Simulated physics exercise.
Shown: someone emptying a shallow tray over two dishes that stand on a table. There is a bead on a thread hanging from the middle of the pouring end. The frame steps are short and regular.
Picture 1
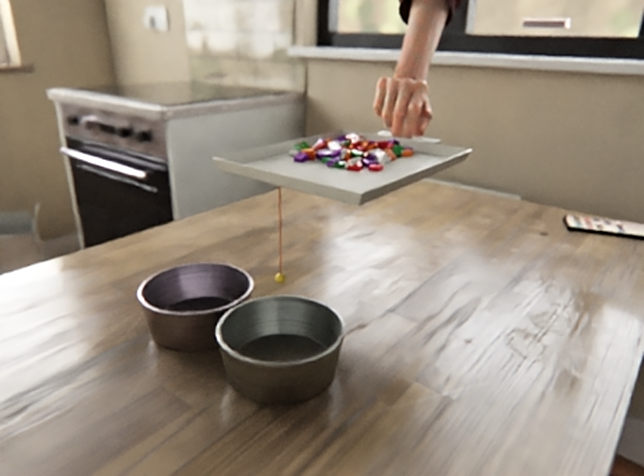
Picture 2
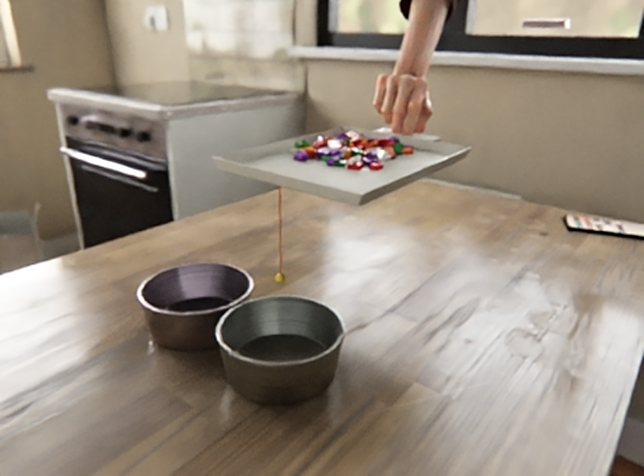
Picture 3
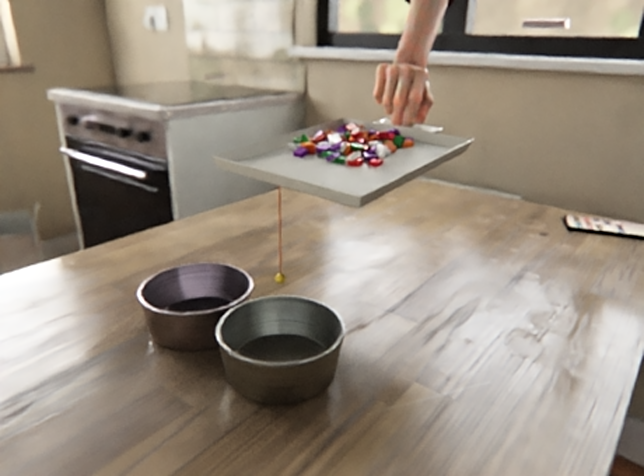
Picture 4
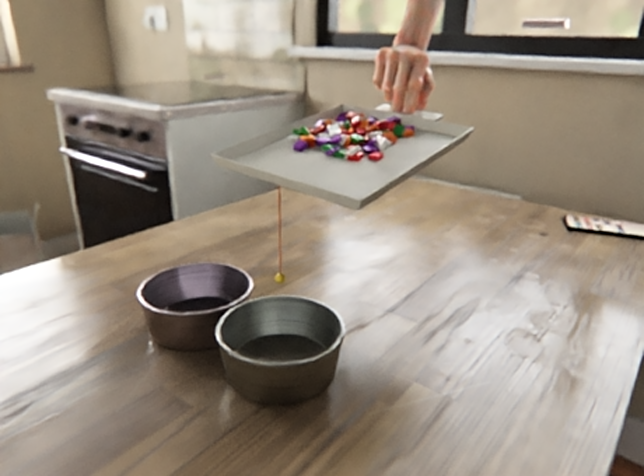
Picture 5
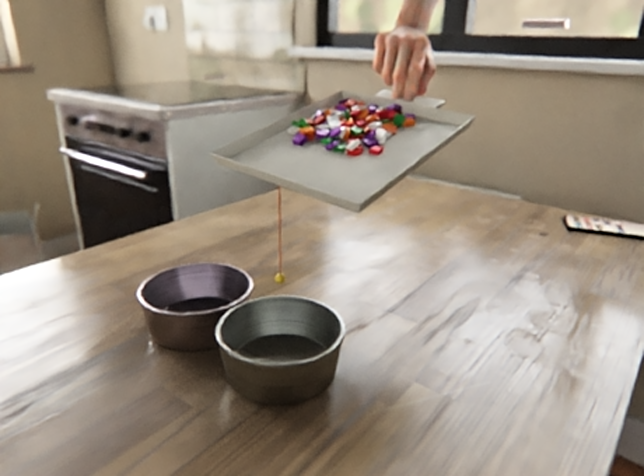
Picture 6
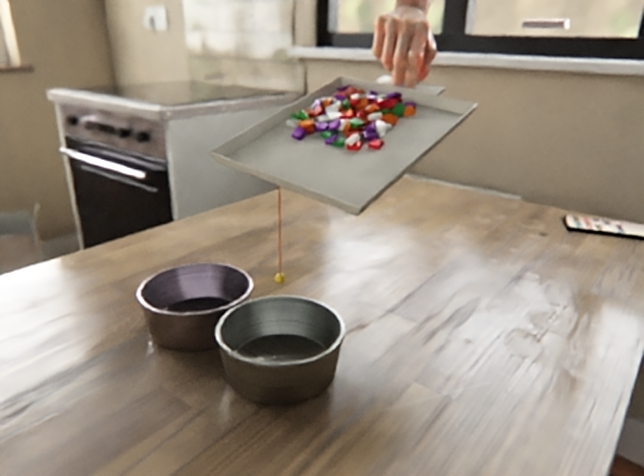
A hand gradually tilted a shallow tray of small colourful pieces toward two metal dishes on a wooden table, raising its far side while the pieces stayed bunched together and the dishes stood still.
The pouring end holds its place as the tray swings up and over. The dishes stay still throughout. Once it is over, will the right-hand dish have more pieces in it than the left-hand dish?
Yes.
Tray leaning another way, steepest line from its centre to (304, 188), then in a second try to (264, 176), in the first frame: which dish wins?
Case one: The dish to the right. Case two: The dish to the left.
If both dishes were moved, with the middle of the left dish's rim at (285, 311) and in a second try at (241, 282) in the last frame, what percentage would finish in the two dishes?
Estimates in order: 70 percent, 70 percent.
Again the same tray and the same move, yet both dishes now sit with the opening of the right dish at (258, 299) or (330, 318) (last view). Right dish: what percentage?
You'd get 30 in a hundred first and 60 in a hundred after that.
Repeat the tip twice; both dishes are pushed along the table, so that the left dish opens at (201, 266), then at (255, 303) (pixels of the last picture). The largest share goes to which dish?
The dish to the right at the first, the dish to the right at the second.
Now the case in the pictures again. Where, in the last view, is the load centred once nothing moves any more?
Somewhere around (297, 362) in the last picture.
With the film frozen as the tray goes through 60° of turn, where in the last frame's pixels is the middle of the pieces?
In the last view, the load is centred near (320, 187).
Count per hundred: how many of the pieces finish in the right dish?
About 70 %.
Soon after the last picture, tray tipped steeply; most on the tray; about a quarter in the air.
A little later, tray tipped right over; a small part on the tray; about two thirds in the right dish; a stray few in the left dish; about a quarter outside both; a small part in the air.
Later still, tray tipped past a quarter turn; about two thirds in the right dish; a stray few in the left dish; about a quarter outside both.
At rest, tray tipped past a quarter turn; about two thirds in the right dish; a stray few in the left dish; about a quarter outside both.
